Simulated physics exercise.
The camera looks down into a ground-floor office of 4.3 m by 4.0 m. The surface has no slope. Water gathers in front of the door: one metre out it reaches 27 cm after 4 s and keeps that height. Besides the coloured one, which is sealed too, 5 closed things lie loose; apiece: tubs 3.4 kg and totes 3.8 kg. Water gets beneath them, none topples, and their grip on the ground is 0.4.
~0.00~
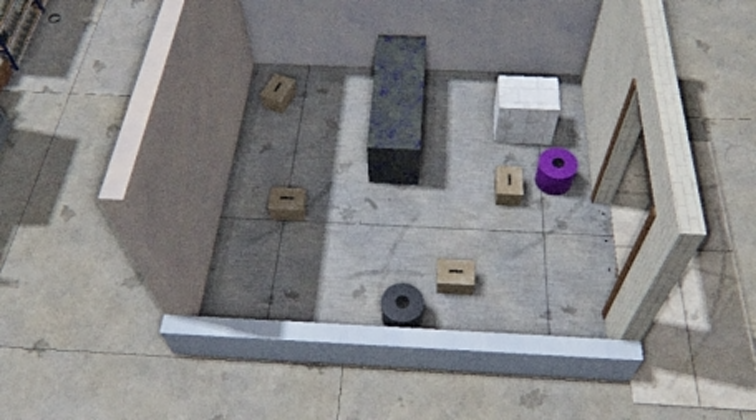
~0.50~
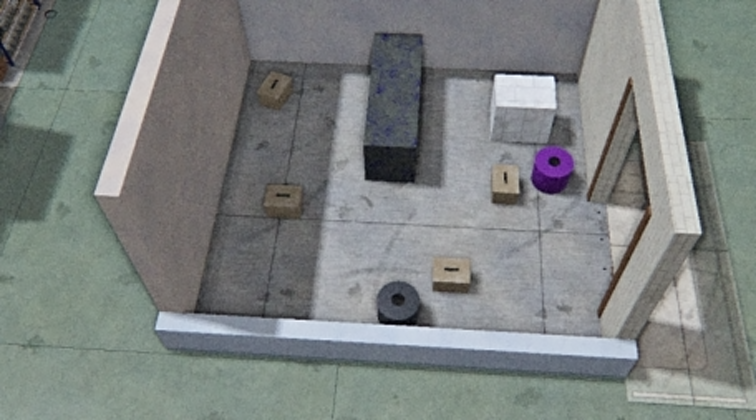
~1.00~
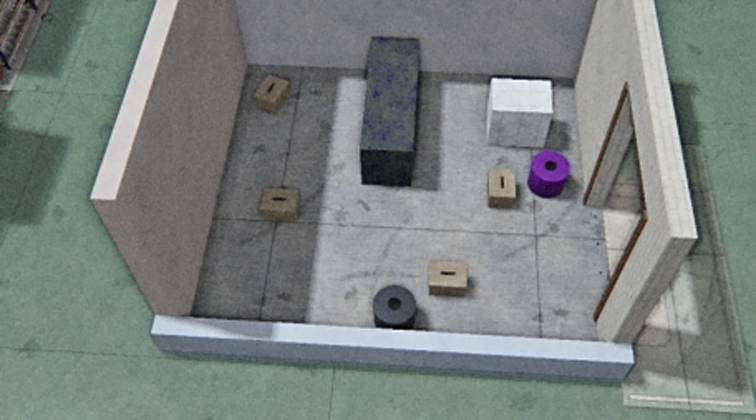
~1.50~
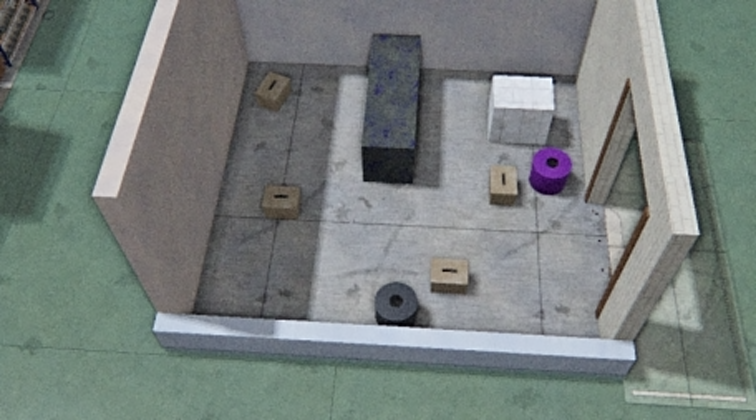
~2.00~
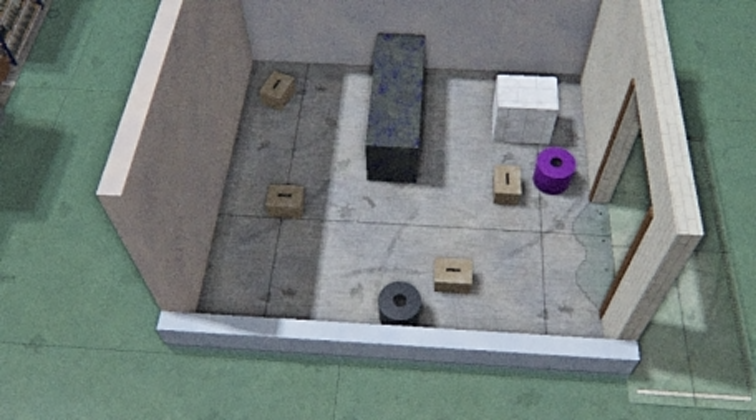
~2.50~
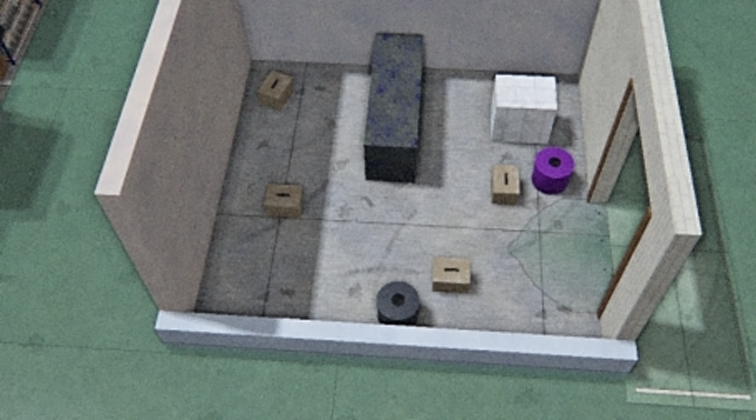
Green water surrounds a roofless room, then a thin sheet spreads in through the doorway.
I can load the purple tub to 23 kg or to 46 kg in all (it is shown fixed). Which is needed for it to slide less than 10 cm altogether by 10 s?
Verdict: The smaller load will do.
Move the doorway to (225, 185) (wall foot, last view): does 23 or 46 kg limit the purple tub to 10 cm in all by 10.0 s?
Then only the larger load is enough.
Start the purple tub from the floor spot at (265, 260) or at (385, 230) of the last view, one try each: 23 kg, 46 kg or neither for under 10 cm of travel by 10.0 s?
In that order: It takes the larger; it takes the larger.
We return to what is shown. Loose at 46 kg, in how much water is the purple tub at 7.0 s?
Roughly 4 cm.
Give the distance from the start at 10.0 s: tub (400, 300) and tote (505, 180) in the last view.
In turn: 100 cm, 100 cm.
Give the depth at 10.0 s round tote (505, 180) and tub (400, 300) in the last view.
About 8 and 16 cm.
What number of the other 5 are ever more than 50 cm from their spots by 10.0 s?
That makes 5.
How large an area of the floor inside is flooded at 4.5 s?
Roughly 8.5 m2.
After 3.5 s the purple tub would be 0 cm from its start with 23 kg and 0 cm from its start with 46 kg; 1 cm of water round it then.
After 4.5 s the purple tub would be 0 cm from its start with 23 kg and 0 cm from its start with 46 kg; 3 cm of water round it then.
After 7.0 s the purple tub would be 0 cm from its start with 23 kg and 0 cm from its start with 46 kg; 4 cm of water round it then.
After 10.0 s the purple tub would be 0 cm from its start with 23 kg and 0 cm from its start with 46 kg; 7 cm of water round it then.
